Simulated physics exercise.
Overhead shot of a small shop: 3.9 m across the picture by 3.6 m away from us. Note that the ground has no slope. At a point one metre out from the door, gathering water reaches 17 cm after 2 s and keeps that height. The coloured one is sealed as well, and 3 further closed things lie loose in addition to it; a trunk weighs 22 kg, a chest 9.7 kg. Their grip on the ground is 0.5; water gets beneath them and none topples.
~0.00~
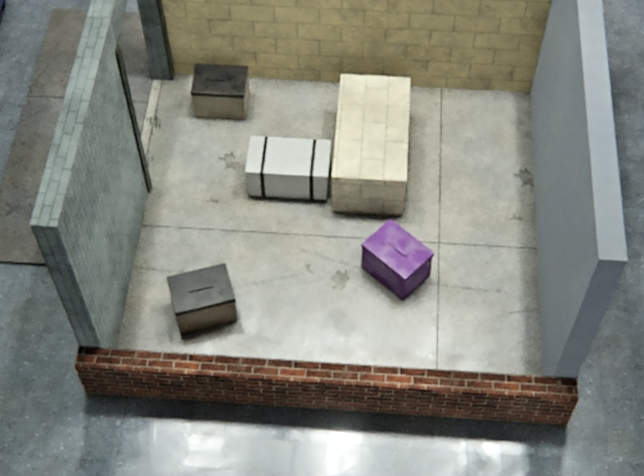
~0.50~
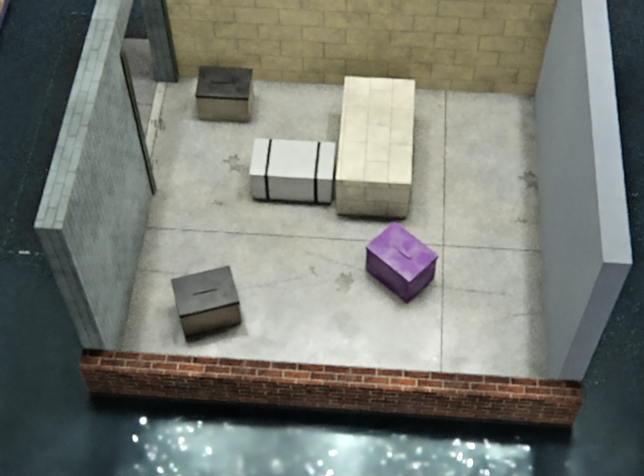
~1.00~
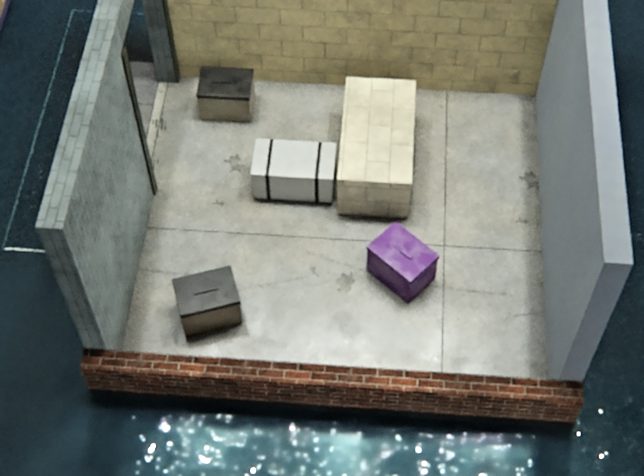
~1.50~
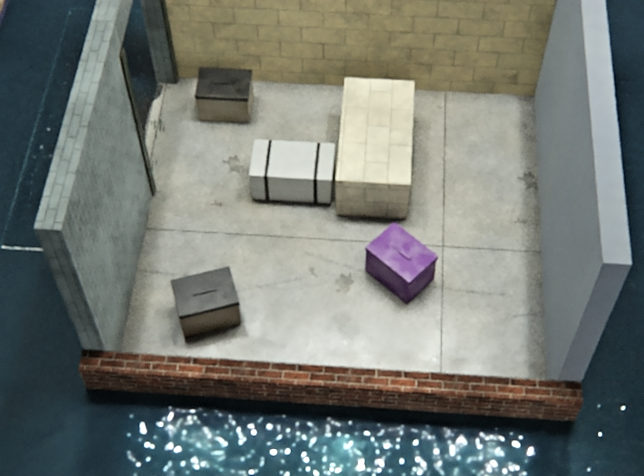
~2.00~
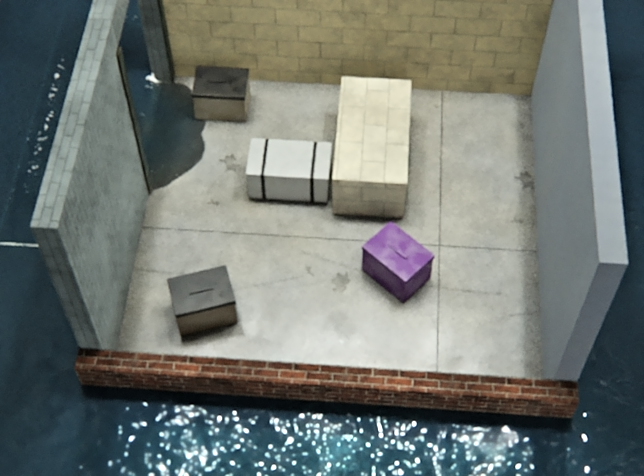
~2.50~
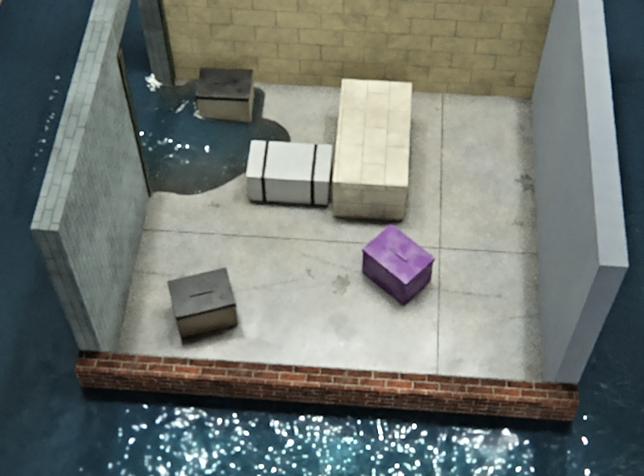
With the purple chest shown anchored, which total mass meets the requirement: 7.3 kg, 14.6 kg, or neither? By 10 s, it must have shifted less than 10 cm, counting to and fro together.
Only the heavy option passes.
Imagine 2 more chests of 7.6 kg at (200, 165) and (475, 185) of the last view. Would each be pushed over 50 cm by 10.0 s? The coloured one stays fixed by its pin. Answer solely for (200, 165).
Note: Exceeds it.
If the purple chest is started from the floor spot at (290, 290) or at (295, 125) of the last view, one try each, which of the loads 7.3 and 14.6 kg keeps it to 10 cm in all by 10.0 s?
At the first spot nothing offered works, at the second nothing offered works.
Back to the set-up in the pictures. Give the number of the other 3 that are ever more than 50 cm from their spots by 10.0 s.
That comes to 3.
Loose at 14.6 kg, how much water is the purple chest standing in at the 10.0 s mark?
Something like 8 centimetres.
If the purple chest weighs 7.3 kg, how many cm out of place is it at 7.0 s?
Around 5 centimetres out of place.
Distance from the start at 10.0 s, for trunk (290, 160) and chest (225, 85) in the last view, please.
They sit 200 cm and 100 cm away, in the order given.
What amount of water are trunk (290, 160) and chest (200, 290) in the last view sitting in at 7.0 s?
Close to 7 and 4 centimetres.
After 3.5 s the purple chest would be 0 cm from its start with 7.3 kg and 0 cm from its start with 14.6 kg; 0 cm of water round it then.
After 4.5 s the purple chest would be 0 cm from its start with 7.3 kg and 0 cm from its start with 14.6 kg; 0 cm of water round it then.
After 7.0 s the purple chest would be 4 cm from its start with 7.3 kg and 0 cm from its start with 14.6 kg; 2 cm of water round it then.
After 10.0 s the purple chest would be 7 cm from its start with 7.3 kg and 3 cm from its start with 14.6 kg; 8 cm of water round it then.
